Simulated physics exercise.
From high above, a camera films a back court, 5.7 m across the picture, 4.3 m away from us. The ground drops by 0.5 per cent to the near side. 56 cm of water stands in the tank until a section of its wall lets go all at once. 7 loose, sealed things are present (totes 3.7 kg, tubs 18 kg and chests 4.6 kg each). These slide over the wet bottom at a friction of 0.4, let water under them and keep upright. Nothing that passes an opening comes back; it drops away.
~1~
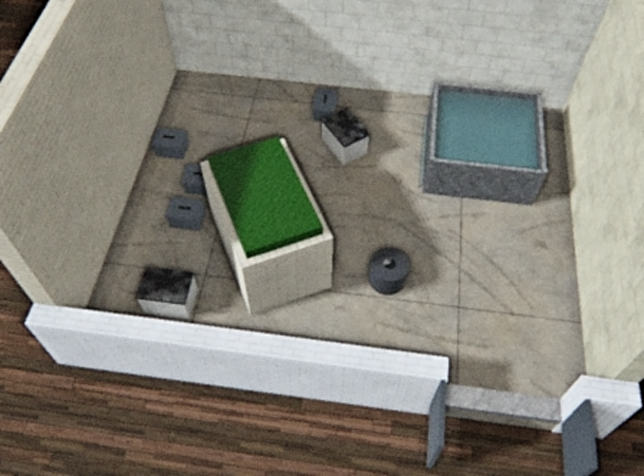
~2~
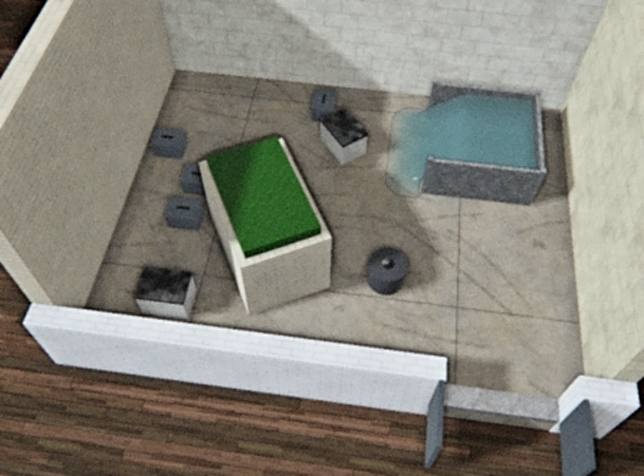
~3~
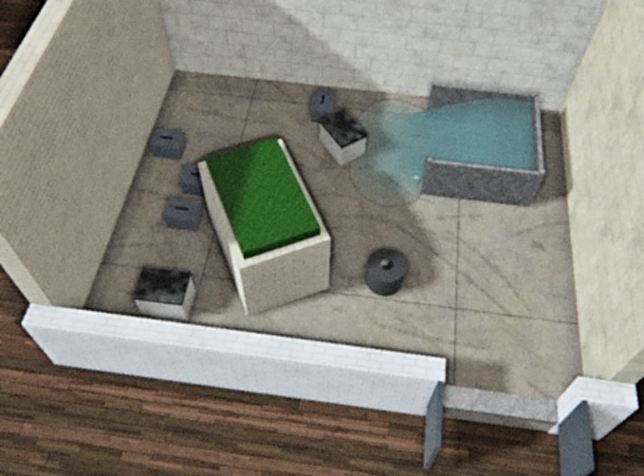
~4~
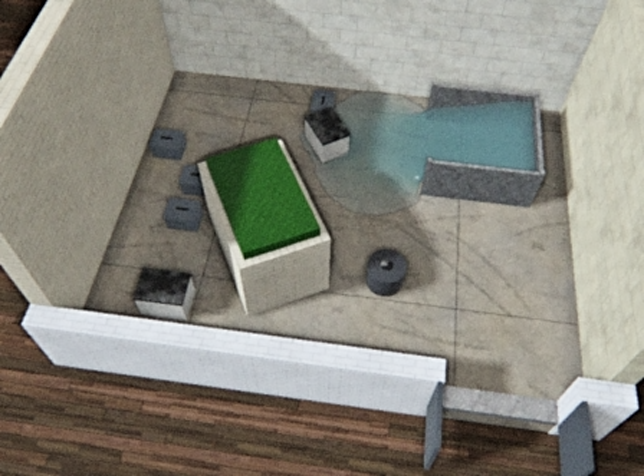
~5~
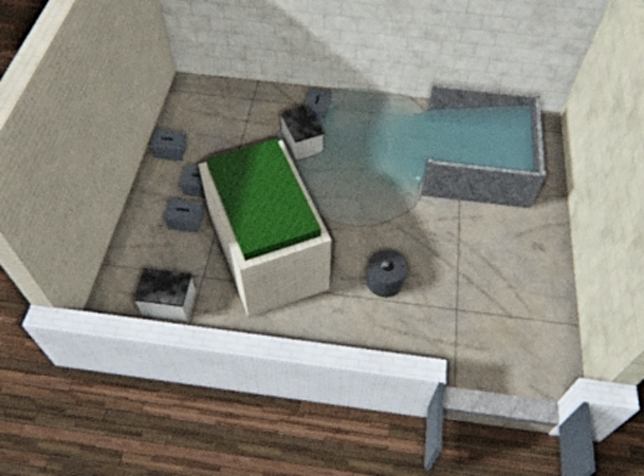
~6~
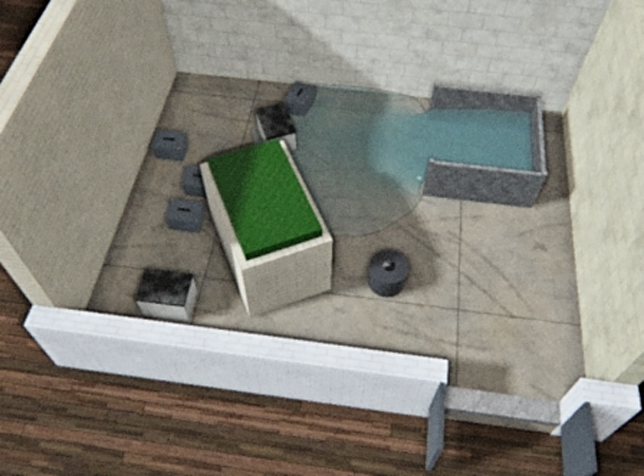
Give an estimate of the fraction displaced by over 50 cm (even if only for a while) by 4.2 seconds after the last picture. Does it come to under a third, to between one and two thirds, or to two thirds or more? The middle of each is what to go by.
Two thirds or more.
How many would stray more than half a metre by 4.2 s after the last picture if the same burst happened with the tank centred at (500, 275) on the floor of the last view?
Then 5 of them would.
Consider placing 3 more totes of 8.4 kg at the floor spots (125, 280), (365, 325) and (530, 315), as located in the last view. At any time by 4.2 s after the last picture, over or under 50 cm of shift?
First goes beyond, second stays inside, third stays inside.
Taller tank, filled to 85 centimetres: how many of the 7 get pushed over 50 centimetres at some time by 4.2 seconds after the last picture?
In that case the number is 6.
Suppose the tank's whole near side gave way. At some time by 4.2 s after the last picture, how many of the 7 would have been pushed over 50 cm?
The answer then is 2.
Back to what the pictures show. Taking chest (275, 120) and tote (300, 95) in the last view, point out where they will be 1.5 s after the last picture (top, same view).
First one near (171, 93), second near (188, 77).
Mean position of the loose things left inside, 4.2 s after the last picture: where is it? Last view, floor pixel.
It sits at about (233, 295).
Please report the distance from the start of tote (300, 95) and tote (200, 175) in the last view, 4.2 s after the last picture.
First: 250 cm. Second: 200 cm.
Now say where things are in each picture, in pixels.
In the first picture, a chest at (346, 126), on the bottom; a tote at (325, 99), on the bottom; 1.7 m2 under water; 0 of 7 have shifted.
In the second picture, a chest at (344, 126) rests on the ground; a tote at (324, 99), on the bottom; 2.4 m2 under water; 0 of 7 have shifted.
In the third picture, a chest at (343, 127) rests on the ground; a tote at (323, 100) rests on the ground; 3.2 m2 under water; 0 of 7 have shifted.
In the fourth picture, a chest at (327, 124) rests on the ground, 22 cm from its start; a tote at (323, 101) rests on the ground; water covers 4.2 m2; 1 of 7 have shifted.
In the fifth picture, a chest at (302, 122) rests on the ground, 56 cm from its start; a tote at (317, 100), on the bottom, 9 cm from its start; 5.3 m2 under water; 2 of 7 have shifted.
In the sixth picture, a chest at (275, 120) rests on the ground, 93 cm from its start; a tote at (300, 93), on the bottom, 38 cm from its start; water covers 6.4 m2; 2 of 7 have shifted.
Then, 0.4 s after the last picture 2 of 7 are over 50 cm from their spots; 0 afloat.
Then, 1.5 s after the last picture 3 of 7 are over 50 cm from their spots; 4 afloat.
Then, 2.8 s after the last picture 5 of 7 are over 50 cm from their spots; 3 afloat.
Then, 4.2 s after the last picture 6 of 7 are over 50 cm from their spots, and 6 have been at some point; 6 afloat.
